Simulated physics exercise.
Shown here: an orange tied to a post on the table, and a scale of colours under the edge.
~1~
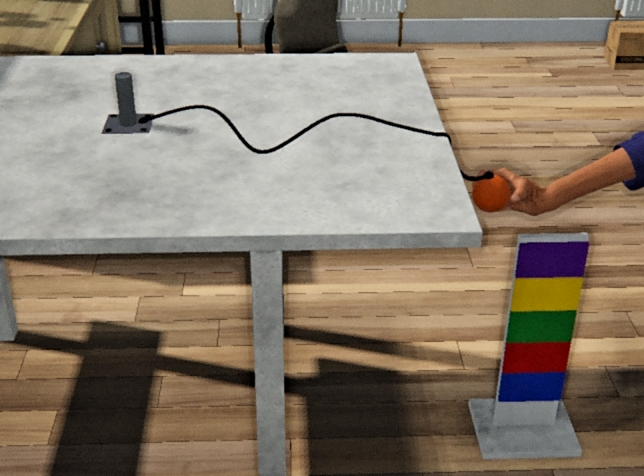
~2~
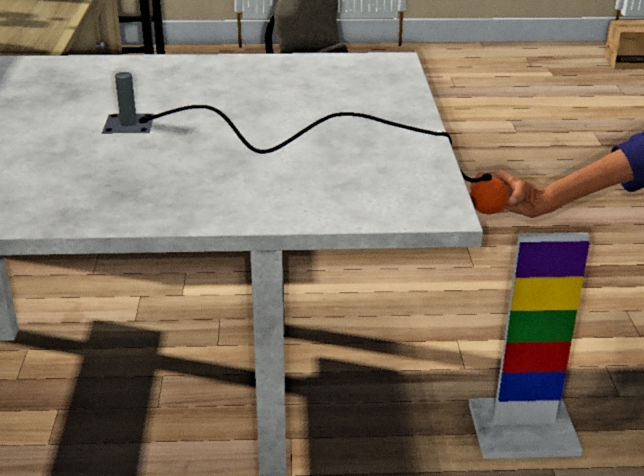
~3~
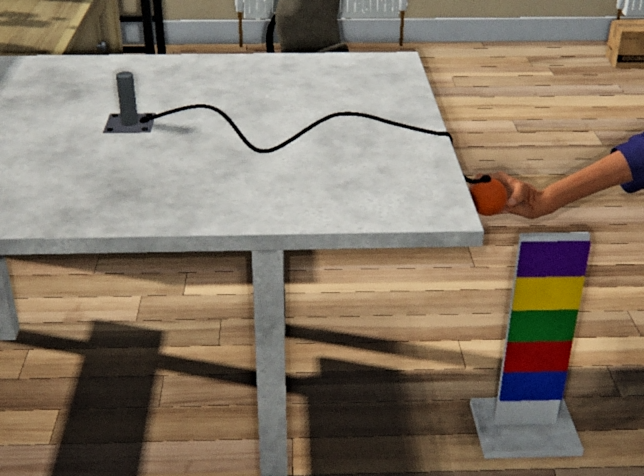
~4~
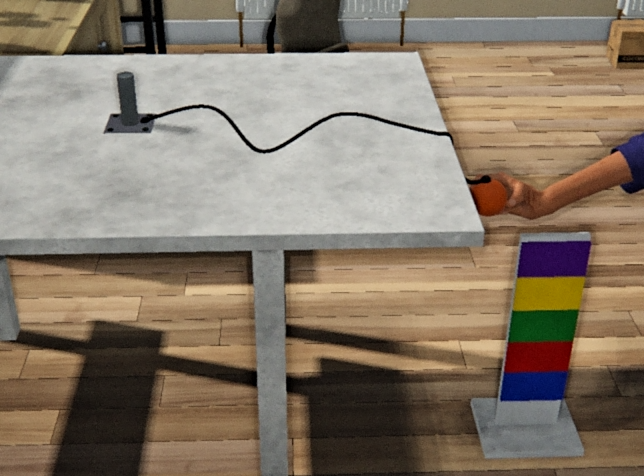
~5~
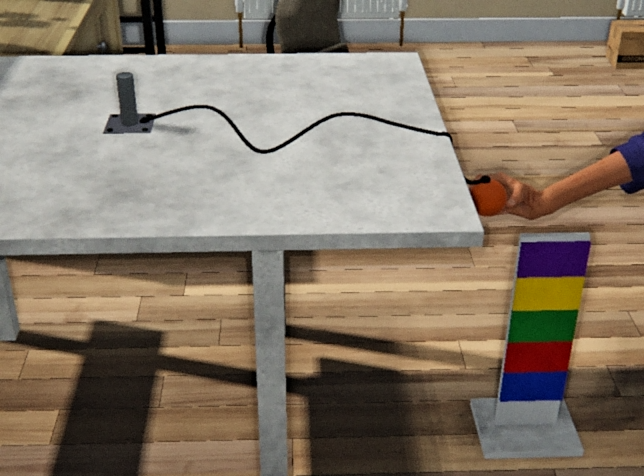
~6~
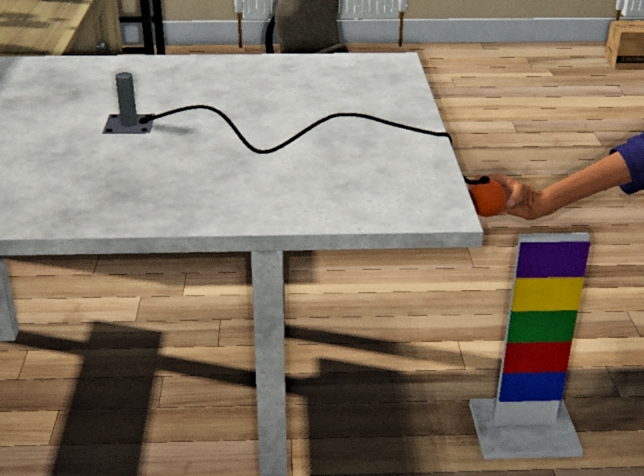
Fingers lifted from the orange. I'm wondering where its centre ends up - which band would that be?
That would be the green band.
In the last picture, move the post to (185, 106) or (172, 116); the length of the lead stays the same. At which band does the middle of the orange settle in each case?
Taking them in turn: Red; red.
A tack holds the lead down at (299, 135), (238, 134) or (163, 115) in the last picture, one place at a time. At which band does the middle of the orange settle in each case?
Going through them one at a time, the answers are purple; yellow; green.
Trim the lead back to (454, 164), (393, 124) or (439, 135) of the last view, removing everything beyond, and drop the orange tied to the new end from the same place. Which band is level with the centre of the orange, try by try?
Taking the cuts in order: Yellow, then above them all, then purple.
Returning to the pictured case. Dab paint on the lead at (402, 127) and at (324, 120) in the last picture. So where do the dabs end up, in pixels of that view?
The first lands at (445, 213), while the second lands at (440, 136).
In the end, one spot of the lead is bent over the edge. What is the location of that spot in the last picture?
The spot located at (333, 116) in the last picture.
Soon after, orange near (414, 323); level with green.
After that, orange near (452, 326); level with green.
In the end, orange near (435, 326); level with green. The lead holds its middle at green.
